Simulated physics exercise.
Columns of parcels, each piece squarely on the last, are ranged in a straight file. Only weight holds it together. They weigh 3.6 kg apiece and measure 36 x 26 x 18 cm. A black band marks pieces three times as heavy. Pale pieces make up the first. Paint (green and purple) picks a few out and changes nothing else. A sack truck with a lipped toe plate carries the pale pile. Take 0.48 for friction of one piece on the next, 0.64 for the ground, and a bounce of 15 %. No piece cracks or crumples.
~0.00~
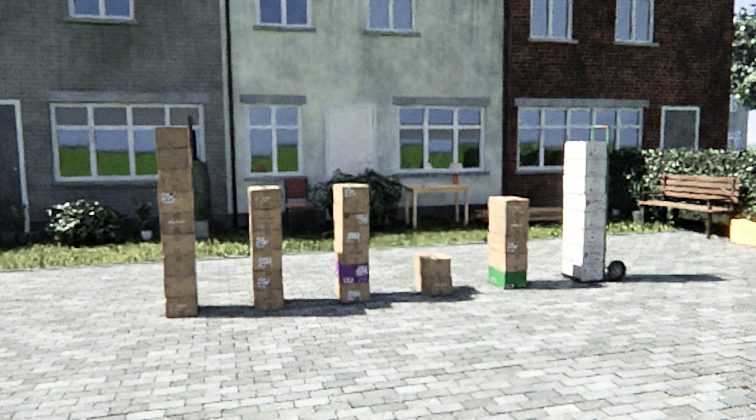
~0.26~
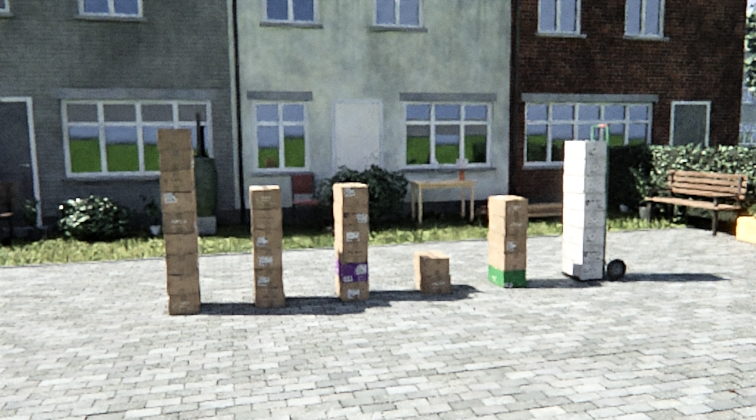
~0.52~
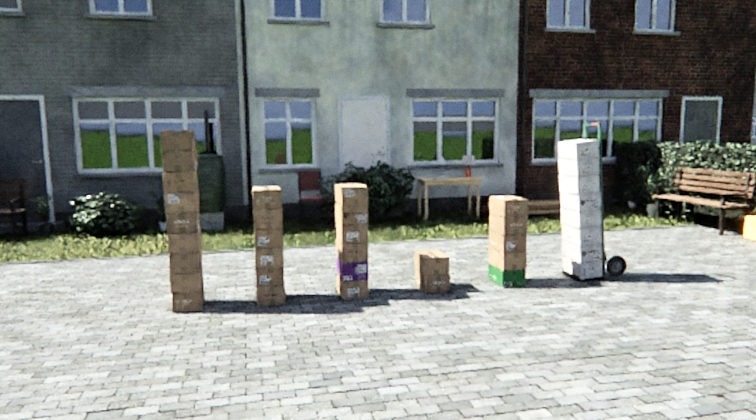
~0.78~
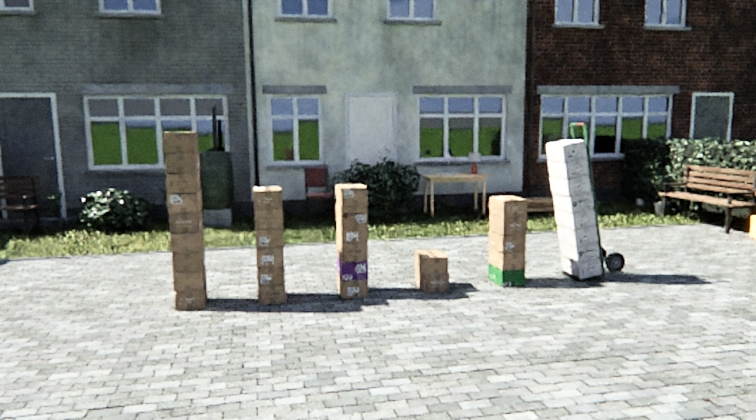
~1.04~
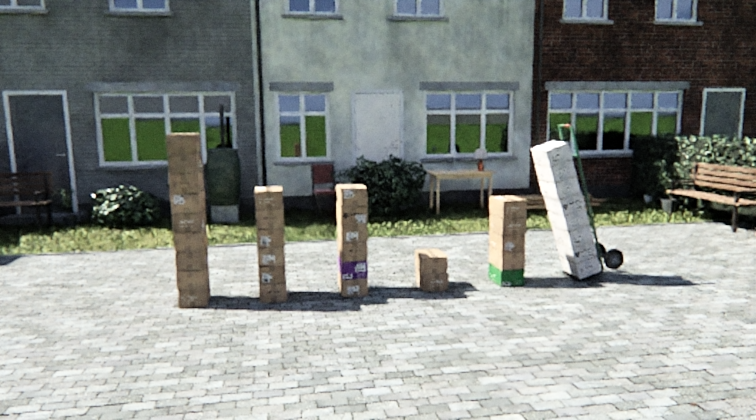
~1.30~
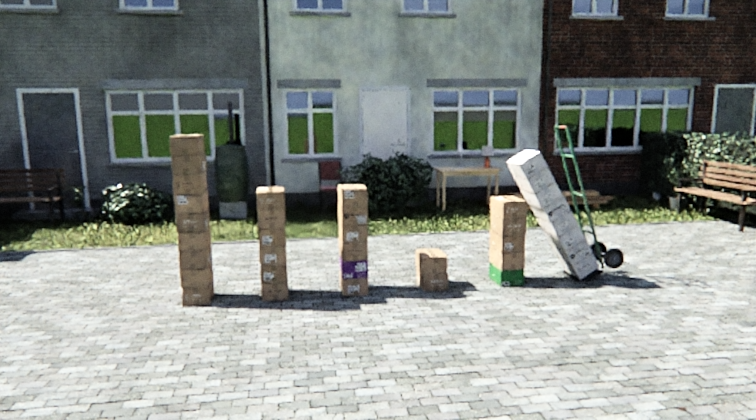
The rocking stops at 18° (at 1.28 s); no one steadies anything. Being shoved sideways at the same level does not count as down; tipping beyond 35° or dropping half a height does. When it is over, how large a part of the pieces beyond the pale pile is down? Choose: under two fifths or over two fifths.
The part is under two fifths.
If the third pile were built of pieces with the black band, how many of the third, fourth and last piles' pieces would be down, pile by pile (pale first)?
Then third 0, fourth 0, last 0.
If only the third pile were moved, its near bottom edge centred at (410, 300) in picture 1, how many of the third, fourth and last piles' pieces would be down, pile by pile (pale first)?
Then third 0, fourth 0, last 0.
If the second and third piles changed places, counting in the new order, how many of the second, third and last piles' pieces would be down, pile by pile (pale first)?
Then second 0, third 3, last 0.
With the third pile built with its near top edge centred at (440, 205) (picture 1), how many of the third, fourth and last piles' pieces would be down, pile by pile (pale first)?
Then third 5, fourth 5, last 9.
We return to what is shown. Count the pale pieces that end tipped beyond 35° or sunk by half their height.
The count is 8.
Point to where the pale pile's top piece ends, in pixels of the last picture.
At about (407, 263).
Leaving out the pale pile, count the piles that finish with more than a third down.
2 of them.
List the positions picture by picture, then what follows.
In the first frame (each place is the centre of the face we see best; the camera moves round a little), truck frame (607, 158) 0° forward; purple parcel (356, 274); green parcel (516, 280); the others all in place.
In the second frame, truck frame (607, 157) 0° forward; purple parcel (355, 272).
In the third frame, truck frame (600, 155) 5° forward, top of the pale pile leaning 5°; purple parcel (355, 272); the others all in place.
In the fourth frame, truck frame (589, 155) 11° forward, top of the pale pile leaning 11°; purple parcel (355, 271); the others all in place.
In the fifth frame, truck frame (578, 156) 16° forward, top of the pale pile leaning 18°; purple parcel (355, 270); the others all in place.
In the sixth frame, truck frame (574, 157) 18° forward, top of the pale pile leaning 30°; green parcel (513, 278); purple parcel (355, 270); the others all in place.
By 1.46 s, 8 of the pale pile down; none of the 28 other parcels down, 3 disturbed.
By 1.72 s, 8 of the pale pile down; none of the 28 other parcels down, 5 disturbed; green parcel tilted 12°.
By 2.06 s, 8 of the pale pile down; 5 of the 28 other parcels down; green parcel tilted 37°.
By 2.42 s, 8 of the pale pile down; 6 of the 28 other parcels down; green parcel tilted 48°.
When it is over (3.7 s), 8 of the pale pile down; 6 of the 28 other parcels down; green parcel tilted 49°; purple parcel unmoved. That is 21 per cent. In pixels of the last frame, middles, green parcel near (496, 268), purple parcel near (353, 265).
